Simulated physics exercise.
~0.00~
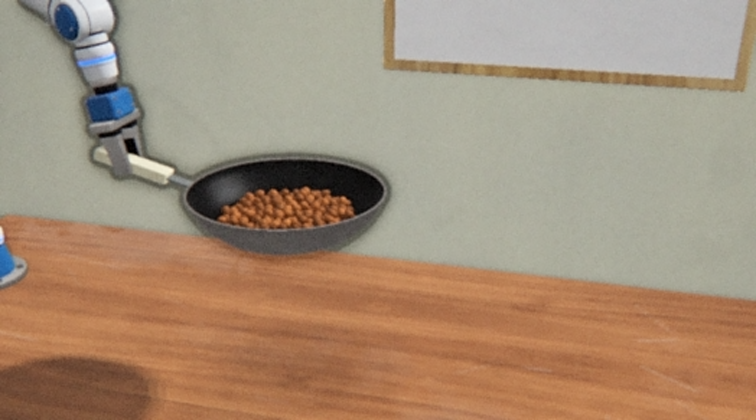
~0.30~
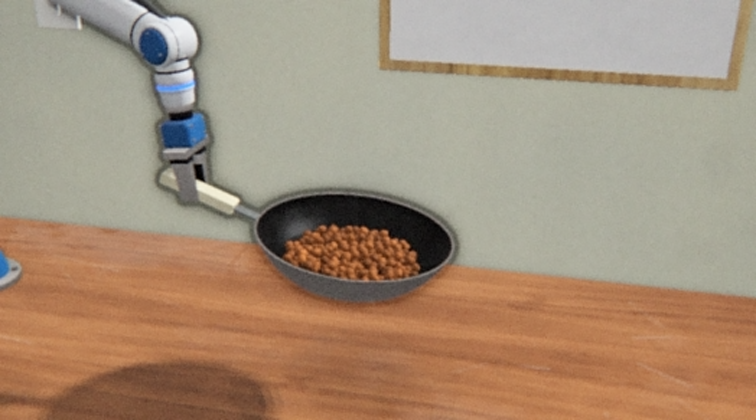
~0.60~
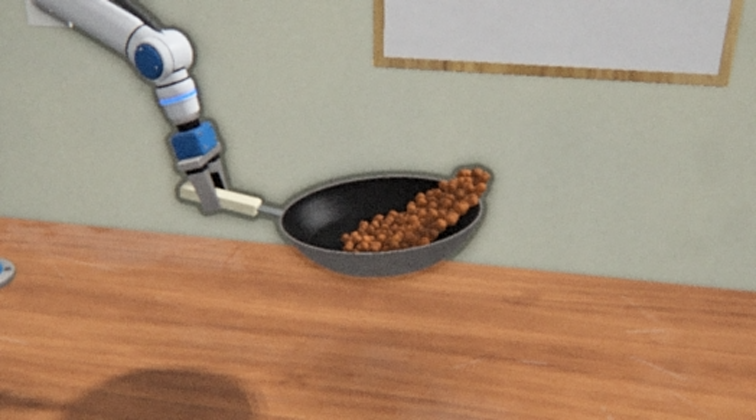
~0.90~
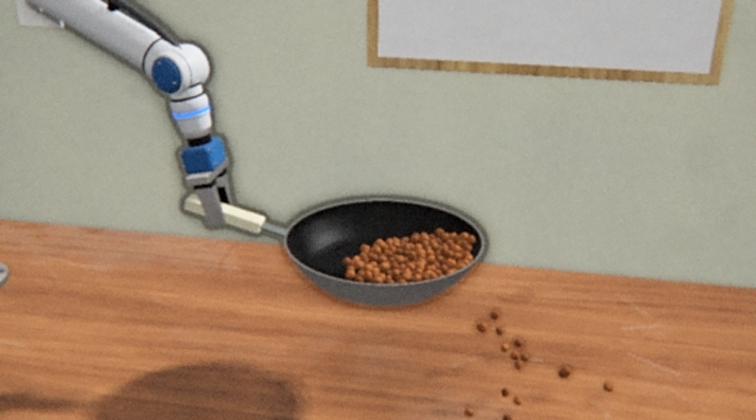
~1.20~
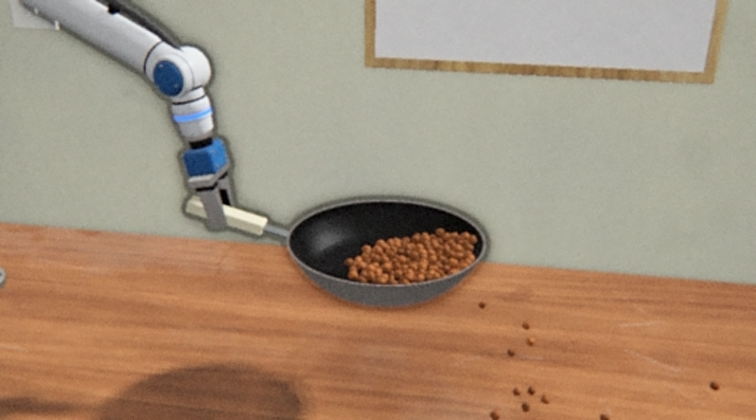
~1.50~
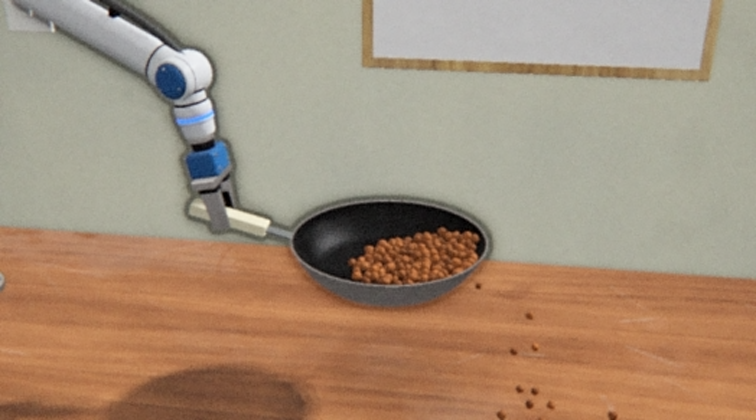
A robot arm jerks a frying pan of hazelnuts, spilling a few onto the wooden table.
